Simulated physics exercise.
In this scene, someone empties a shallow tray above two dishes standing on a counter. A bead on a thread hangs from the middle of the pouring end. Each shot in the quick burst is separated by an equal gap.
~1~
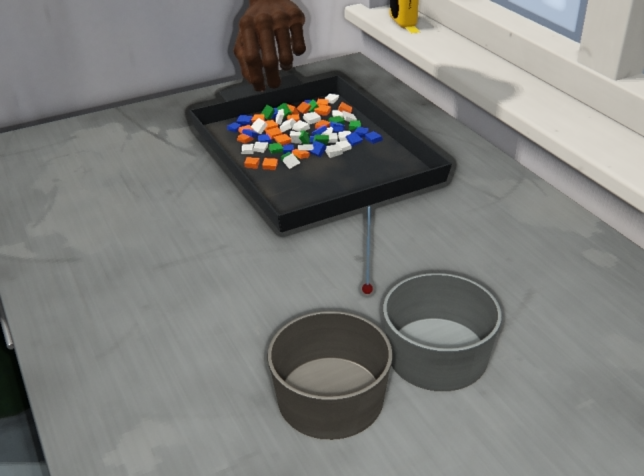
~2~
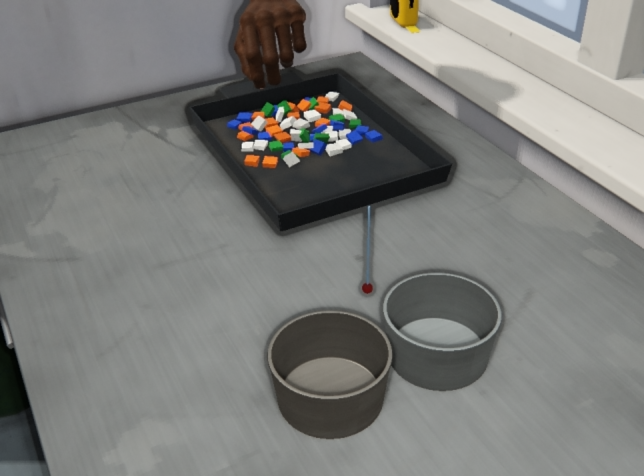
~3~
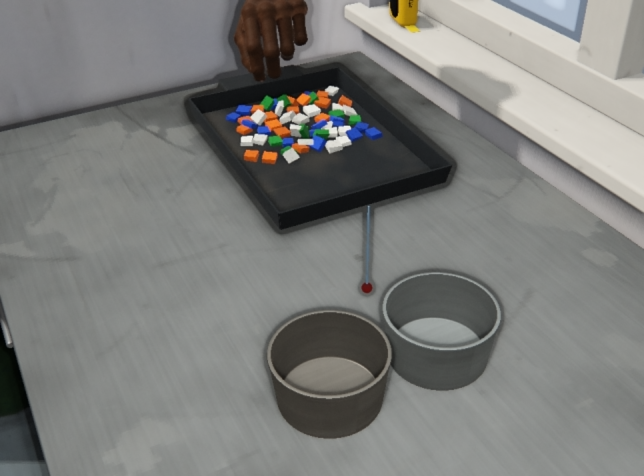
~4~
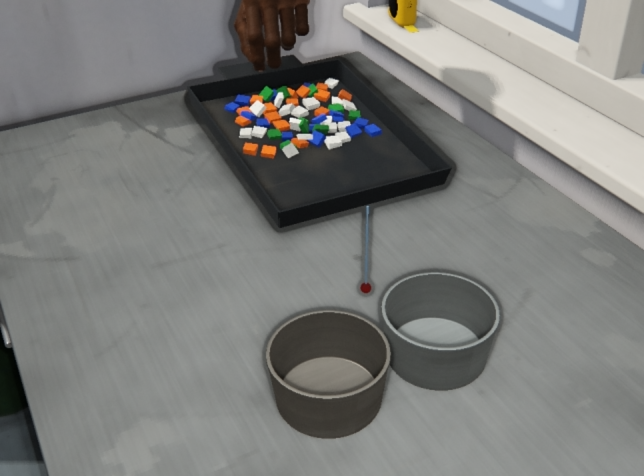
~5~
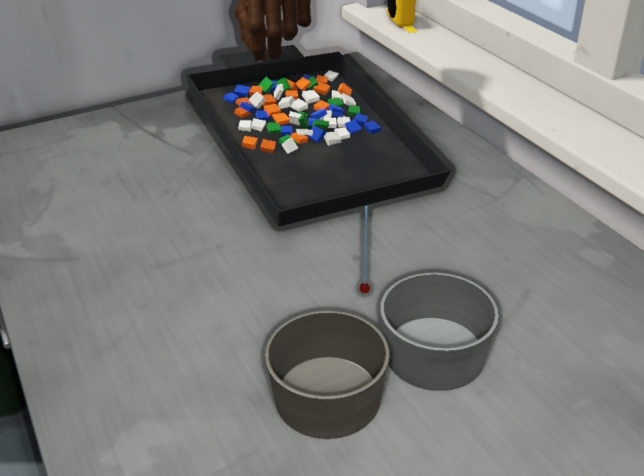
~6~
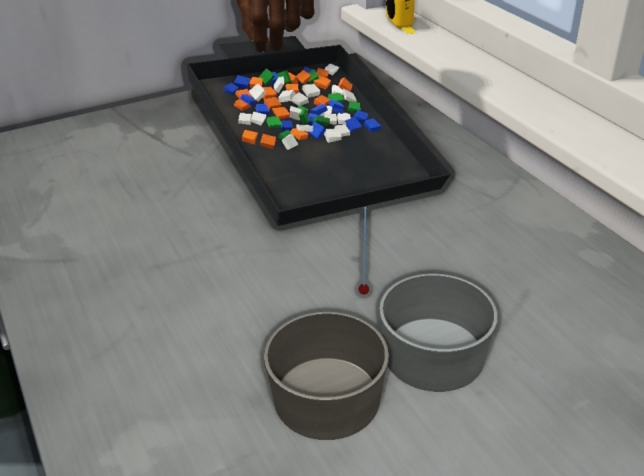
A shallow black tray holding a loose pile of orange, white, blue and green tiles sits over a grey counter by a pale windowsill, seen from above at an angle. A red bead hangs on a thread from its near edge, behind a brownish dish and a greyer one to its right. The dark hand behind it shifts slightly upward as the tray tilts faintly, its right corner lowest, while the view stays nearly still.
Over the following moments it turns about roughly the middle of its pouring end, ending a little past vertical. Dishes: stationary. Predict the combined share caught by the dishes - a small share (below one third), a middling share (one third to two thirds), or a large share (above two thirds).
A large share, above two thirds.
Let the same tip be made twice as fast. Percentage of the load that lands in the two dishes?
Roughly 70 percent, give or take.
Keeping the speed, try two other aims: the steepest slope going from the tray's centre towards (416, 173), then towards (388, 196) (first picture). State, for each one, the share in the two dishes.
It comes to about 50 per cent the first time and about 90 per cent the second.
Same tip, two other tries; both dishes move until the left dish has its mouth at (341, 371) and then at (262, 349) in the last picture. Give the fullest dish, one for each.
One: Right. Two: The right dish.
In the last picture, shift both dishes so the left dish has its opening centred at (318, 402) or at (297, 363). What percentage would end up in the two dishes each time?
Some 20 percent in the first case, 50 percent in the second.
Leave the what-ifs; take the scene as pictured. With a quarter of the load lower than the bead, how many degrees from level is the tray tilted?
Around 105 degrees of turn.
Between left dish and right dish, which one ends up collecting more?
That would be the right-hand one.
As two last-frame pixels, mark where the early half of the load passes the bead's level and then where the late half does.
Near (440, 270) and later near (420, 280).
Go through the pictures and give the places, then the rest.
The first picture shows corners of the pouring end at (280, 213) and (447, 163), level; middle of the load at (302, 136), mosaic tiles; left dish at (359, 411); right dish at (473, 363); bead on its thread at (367, 289).
The second picture shows corners of the pouring end at (280, 212) and (448, 163), level; middle of the load at (302, 134).
The third picture shows corners of the pouring end at (281, 211) and (448, 164), tipped barely, lowest at the right corner; middle of the load at (302, 129).
The fourth picture shows corners of the pouring end at (281, 209) and (447, 166), tipped a little, lowest at the right corner; middle of the load at (301, 123).
The fifth picture shows corners of the pouring end at (281, 208) and (447, 169), tipped a little, lowest at the right corner; middle of the load at (300, 116).
The sixth picture shows corners of the pouring end at (281, 208) and (446, 172), tipped a little, lowest at the right corner; middle of the load at (301, 111); left dish at (356, 411); right dish at (469, 364).
Soon after the last picture, tray tipped steeply; nearly all on the tray; a stray few in the right dish; a stray few outside both; a stray few in the air.
A little later, tray tipped right over; most on the tray; a small part in the right dish; a stray few outside both.
Later still, tray tipped past a quarter turn; most in the right dish; a small part outside both.
At rest, tray tipped past a quarter turn; none in the left dish; most in the right dish; a small part outside both.
